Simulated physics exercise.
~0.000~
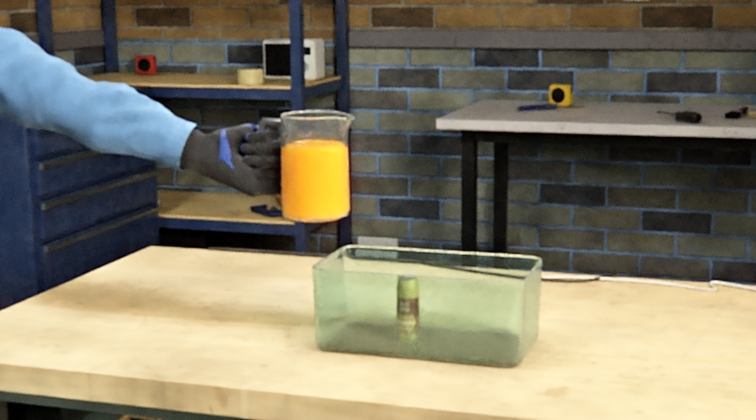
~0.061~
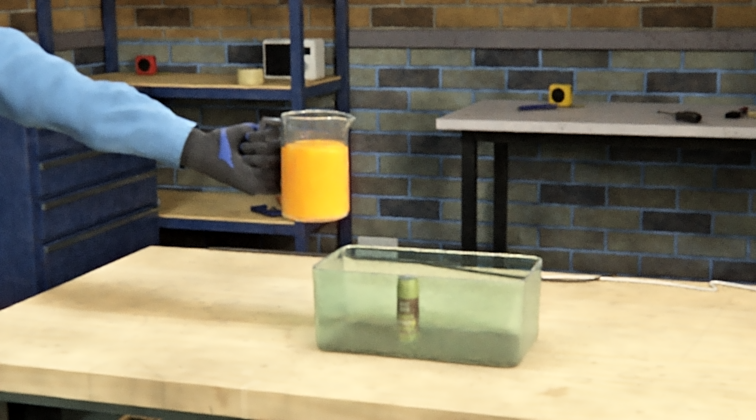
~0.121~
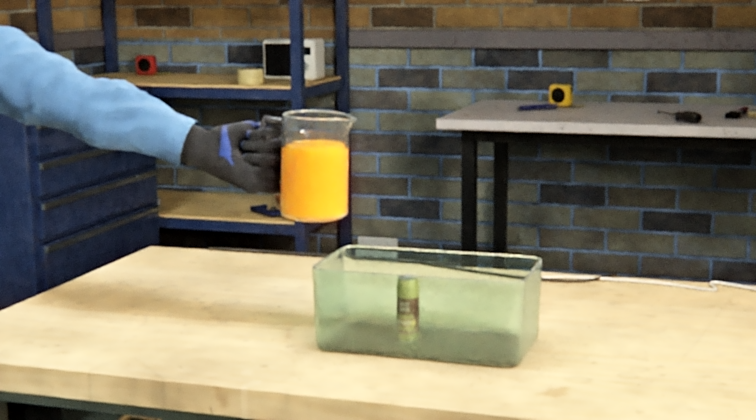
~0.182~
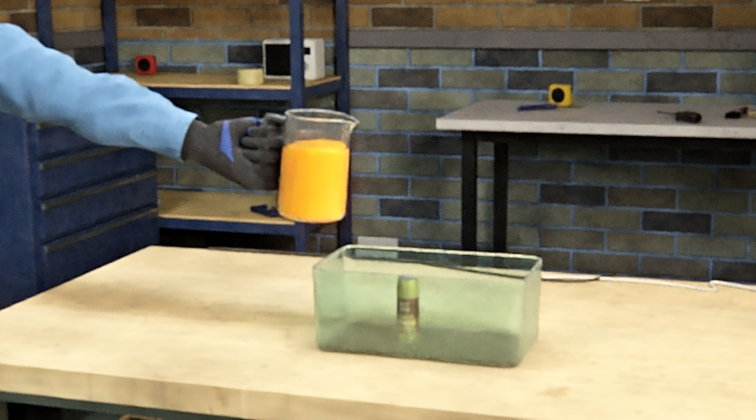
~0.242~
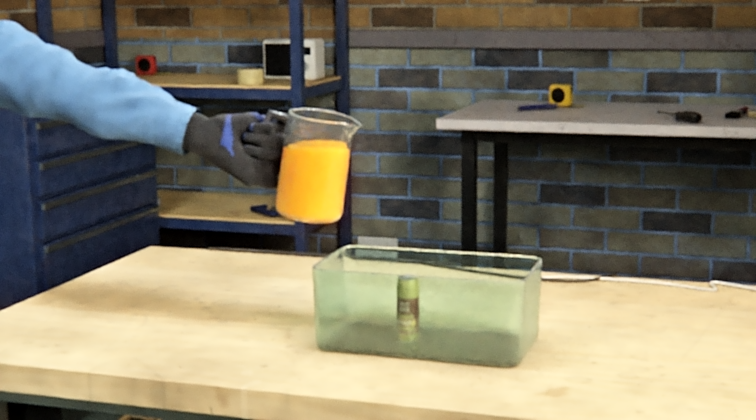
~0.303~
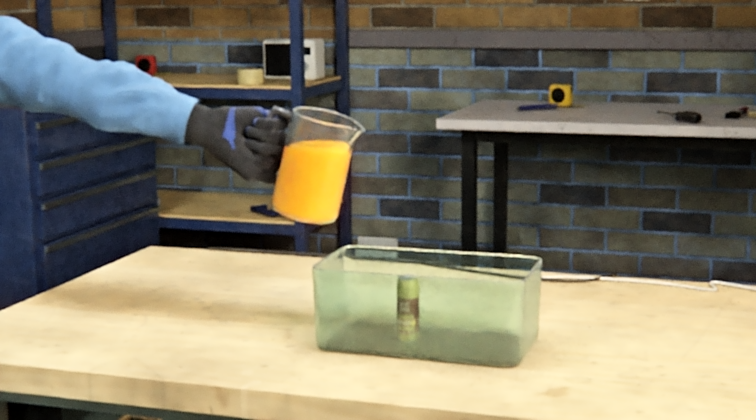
A gloved hand gradually tilts a jug of orange juice rightward above a long glass basin.
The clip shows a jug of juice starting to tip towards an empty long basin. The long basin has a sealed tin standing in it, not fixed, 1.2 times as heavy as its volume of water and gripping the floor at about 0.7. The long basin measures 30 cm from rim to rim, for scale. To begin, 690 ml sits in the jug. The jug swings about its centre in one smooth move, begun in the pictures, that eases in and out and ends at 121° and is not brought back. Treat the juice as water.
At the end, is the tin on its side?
It will tip.
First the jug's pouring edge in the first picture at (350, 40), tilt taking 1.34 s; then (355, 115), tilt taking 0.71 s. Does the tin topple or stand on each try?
First it stays on its base; then it tips over.
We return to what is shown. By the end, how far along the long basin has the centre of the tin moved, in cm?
Looks like roughly 8.5 cm in total.
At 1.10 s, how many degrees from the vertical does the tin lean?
0°.
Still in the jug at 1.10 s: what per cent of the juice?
28 per cent or so.
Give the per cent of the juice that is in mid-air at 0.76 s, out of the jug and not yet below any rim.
8 %.
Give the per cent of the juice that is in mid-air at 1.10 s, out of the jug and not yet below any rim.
Close to 18 in every hundred parts.
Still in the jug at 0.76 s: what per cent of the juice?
At that time about 92 in a hundred parts are still held.
Then, 0.76 s in, the tilt is 74° and 91 per cent is still to pour; the tin stands where it began.
Then, 1.10 s in, the tilt is 112° and 28 per cent is still to pour; the tin stands where it began.
Then, 1.46 s in, the tilt is 121° and 0 per cent is still to pour; the tin leans 15°.
Then, 1.84 s in, the tilt is 121° and 0 per cent is still to pour; the tin lies on its side.
Finally, the tin lies on its side.
